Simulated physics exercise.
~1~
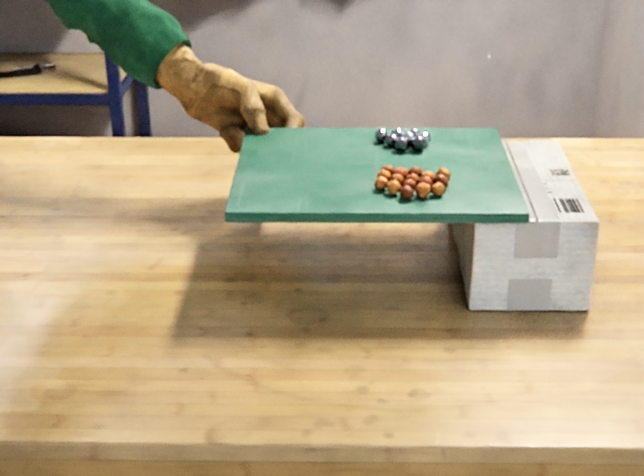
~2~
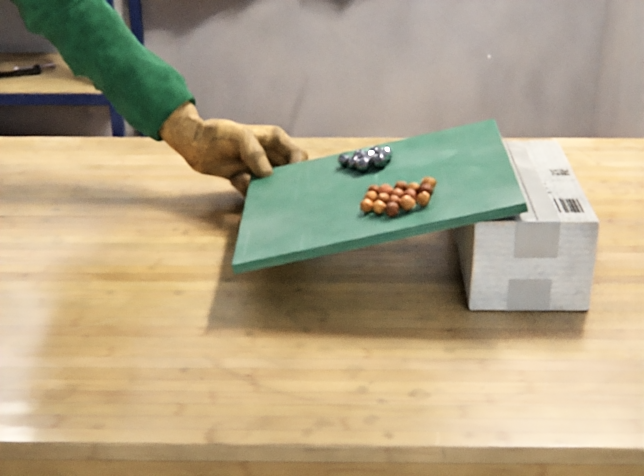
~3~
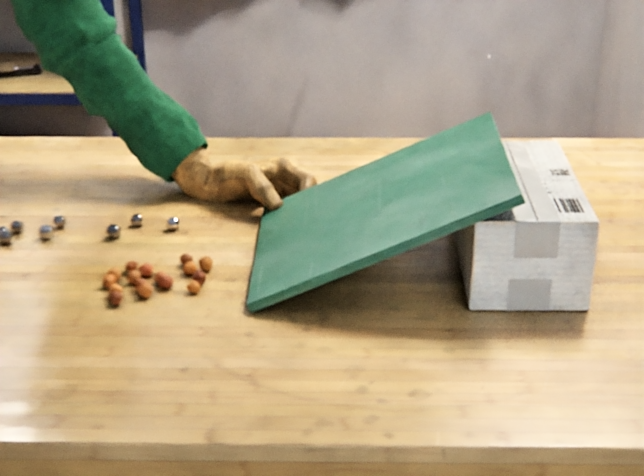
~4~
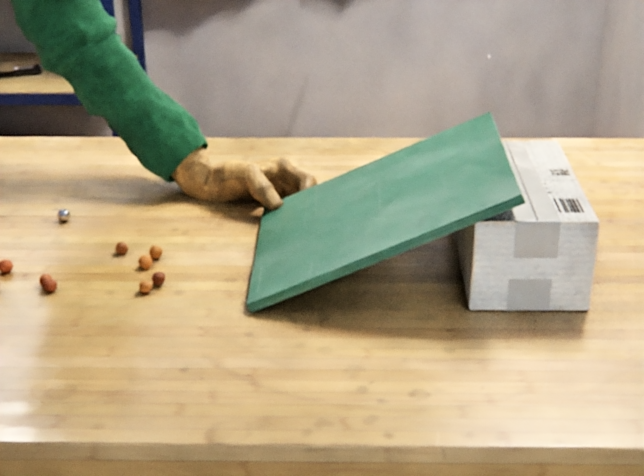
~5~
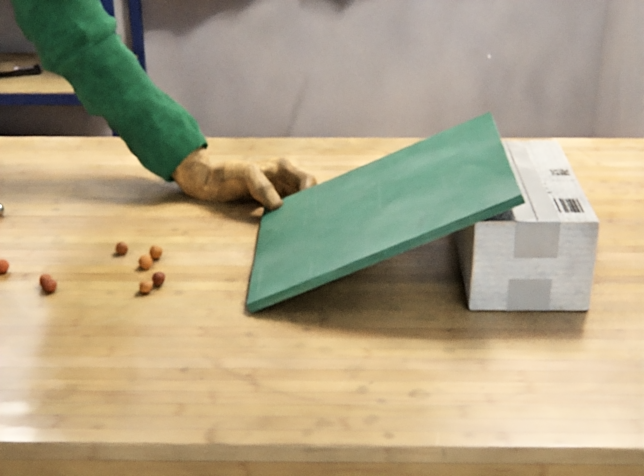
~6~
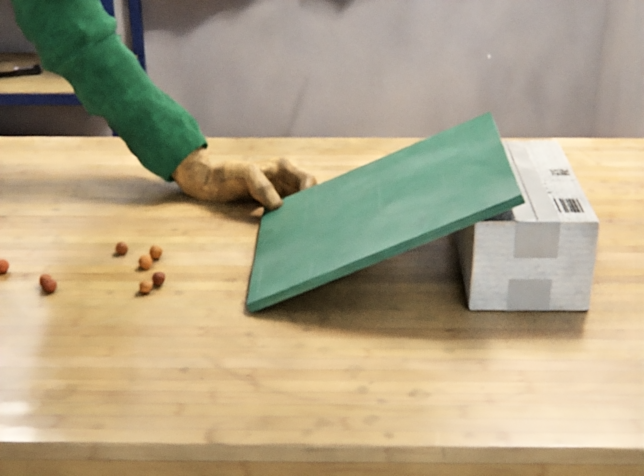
The clip opens on a green board held level, its right end on a white box and its left end in the hand of a green-sleeved arm, with shiny metallic balls at the back and reddish-brown ones in front. The hand lowers the left end, and both heaps shift left down the slope. Once the board's edge rests on the wooden counter, the pieces are already spreading across it. The metallic balls travel farther and leave view at the left. Several brown pieces stop on the counter, while the hand stays at the tilted board.
